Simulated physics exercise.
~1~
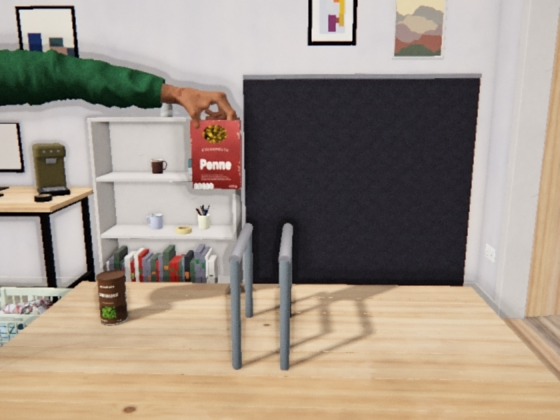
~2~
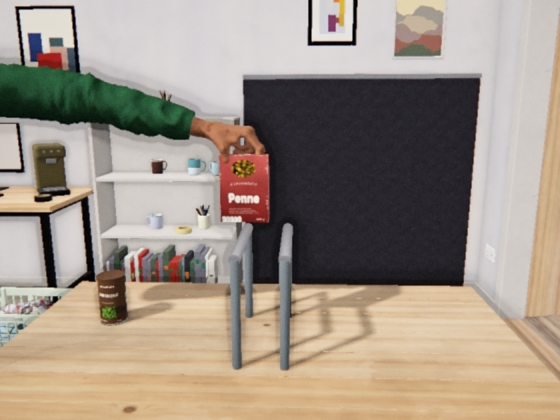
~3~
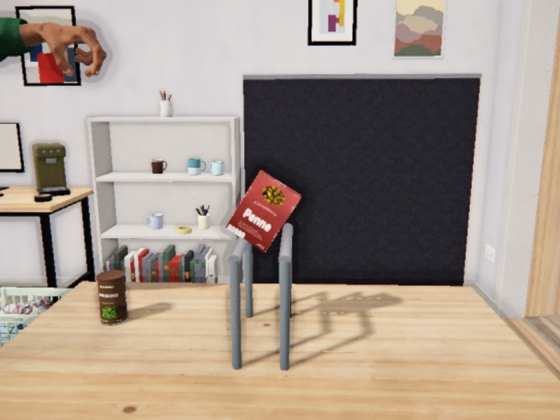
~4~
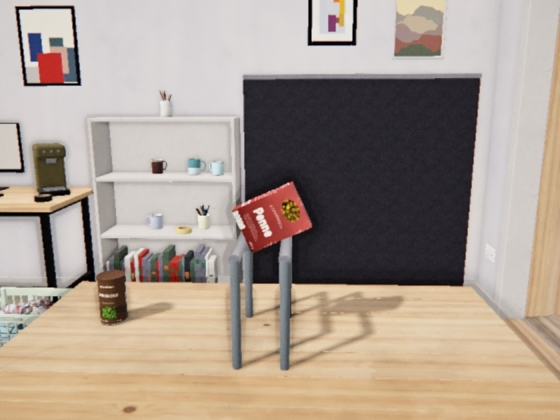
A hand lowering a red penne packet over two grey supports and letting go, the packet tipping right and lodging on top.
